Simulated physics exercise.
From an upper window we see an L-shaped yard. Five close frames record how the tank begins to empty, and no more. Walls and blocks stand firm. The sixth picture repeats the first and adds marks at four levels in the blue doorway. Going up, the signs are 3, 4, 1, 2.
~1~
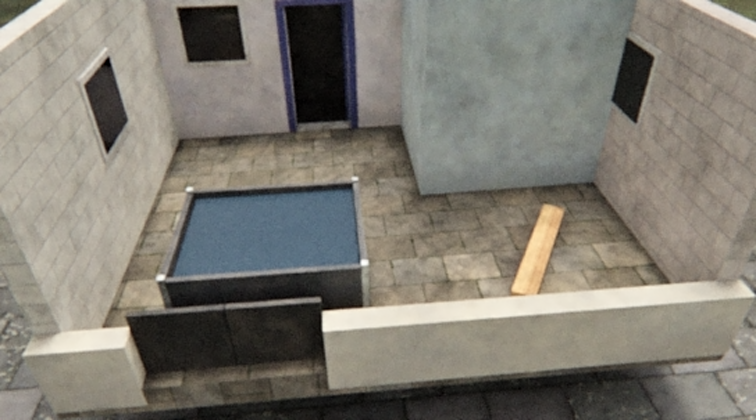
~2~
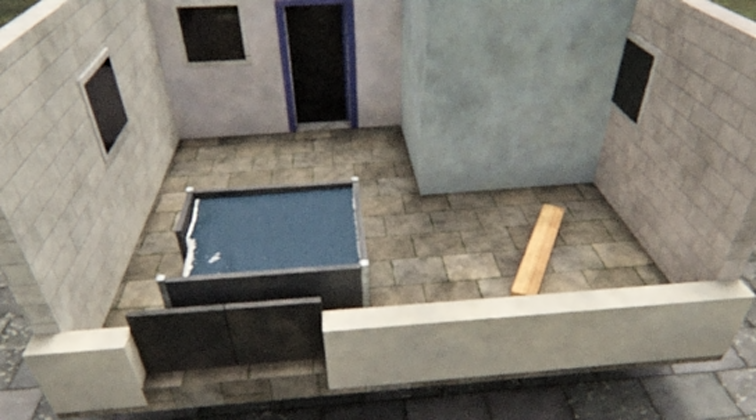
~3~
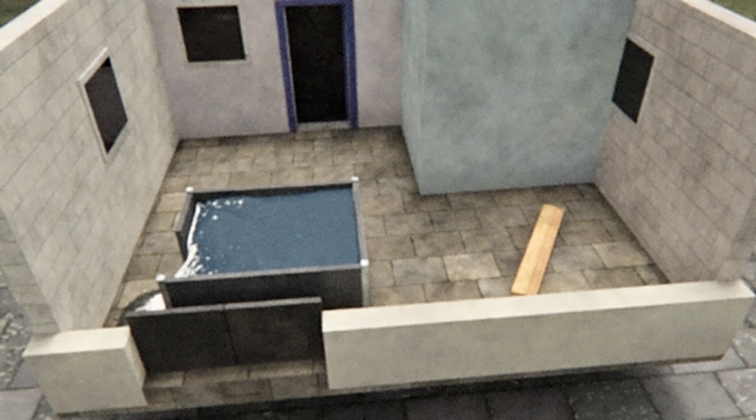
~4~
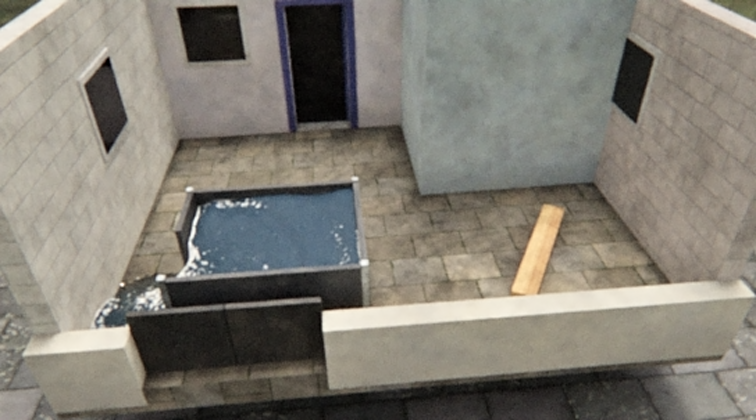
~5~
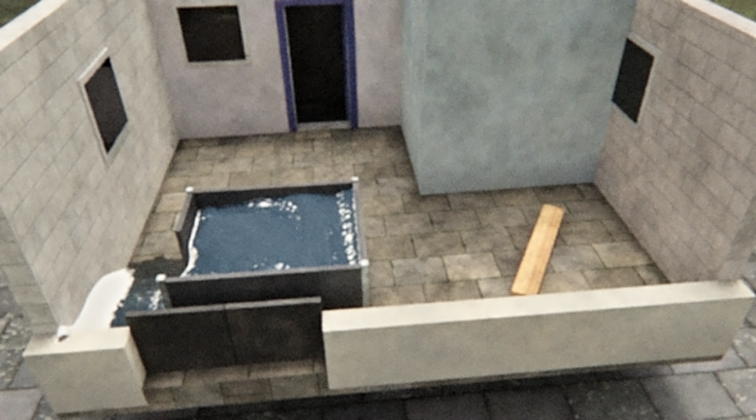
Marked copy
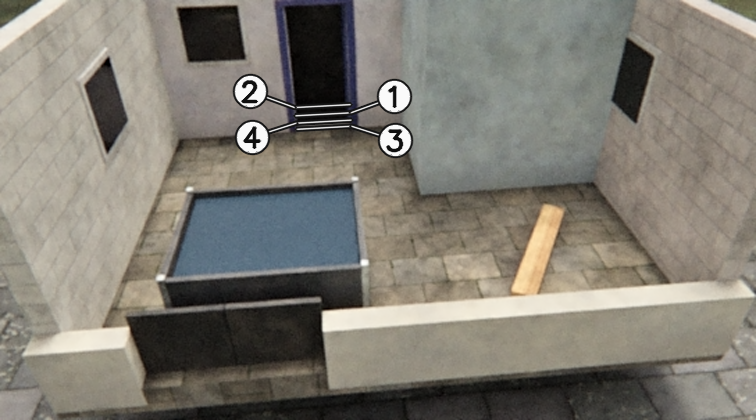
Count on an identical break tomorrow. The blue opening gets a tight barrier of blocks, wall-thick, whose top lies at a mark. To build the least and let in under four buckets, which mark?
The answer is height 4.
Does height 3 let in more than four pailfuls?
Yes.
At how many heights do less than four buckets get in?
Three.
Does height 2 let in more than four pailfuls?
No, not at all.
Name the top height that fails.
The answer is 3.
On the marked copy, 1 at (323, 114); 2 at (322, 106); 3 at (324, 127); 4 at (323, 121); from the bottom up 3, 4, 1, 2.
With 1, nothing gets over.
With 2, nothing gets over.
With 3, about 14 bucketfuls get in.
With 4, a splash gets over, under a bucket.
